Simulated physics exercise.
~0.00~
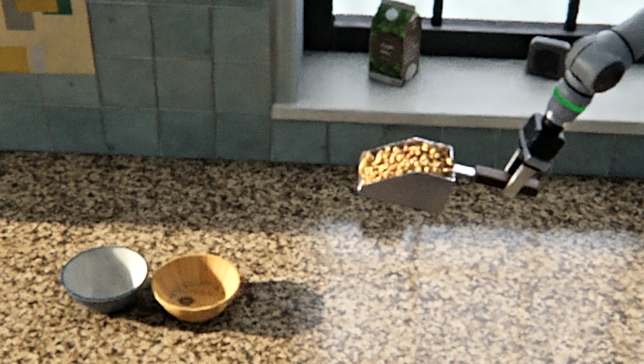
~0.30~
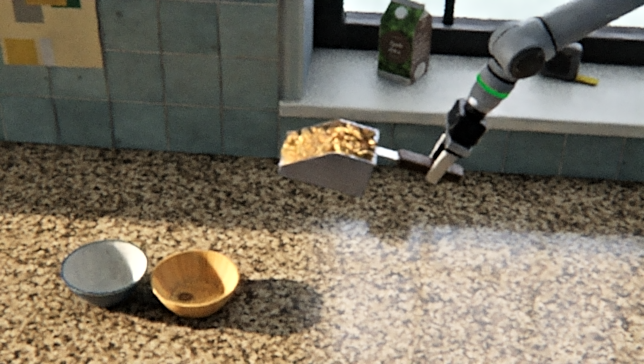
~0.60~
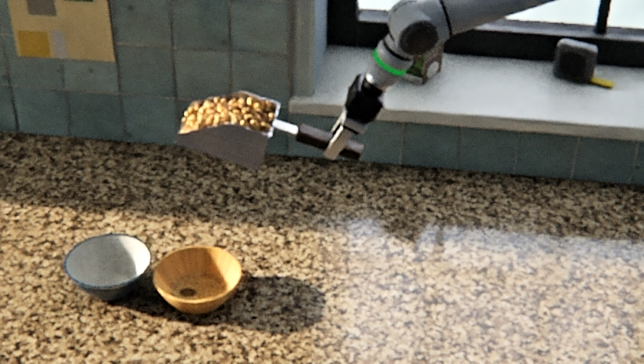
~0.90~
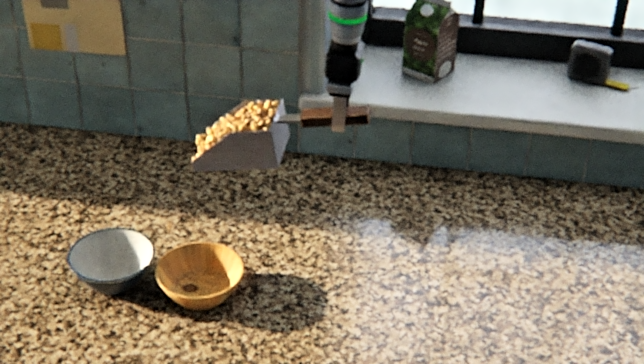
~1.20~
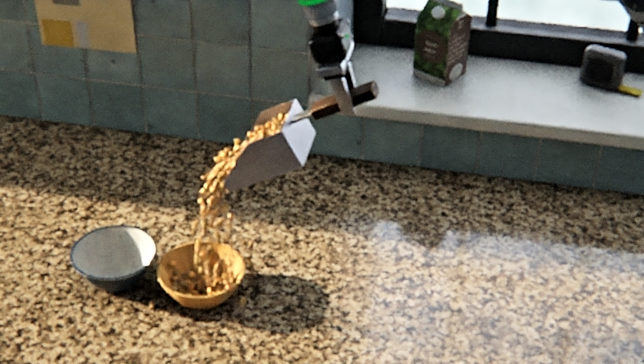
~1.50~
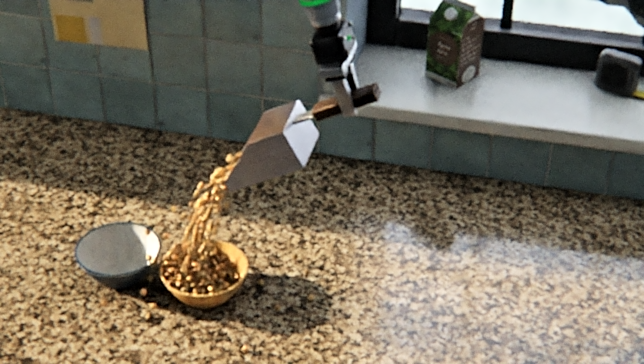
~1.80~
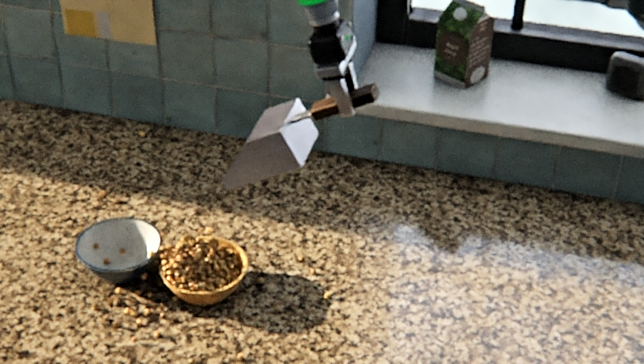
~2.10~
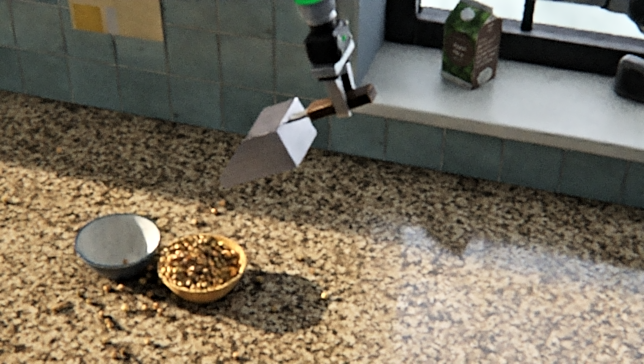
A robot arm with a green ring reaches in from the upper right, holding a metal scoop heaped with dried chickpeas above a speckled stone counter, viewed from slightly above. A grey-blue bowl and a yellow-brown bowl sit side by side at the lower left, with a dark green carton on the windowsill behind. The arm carries the scoop left, then tips it forward over the yellow-brown bowl. Chickpeas pour down in a thick stream, filling that bowl while some scatter around it. Finally the emptied scoop hangs still, with a few chickpeas in the grey-blue bowl.
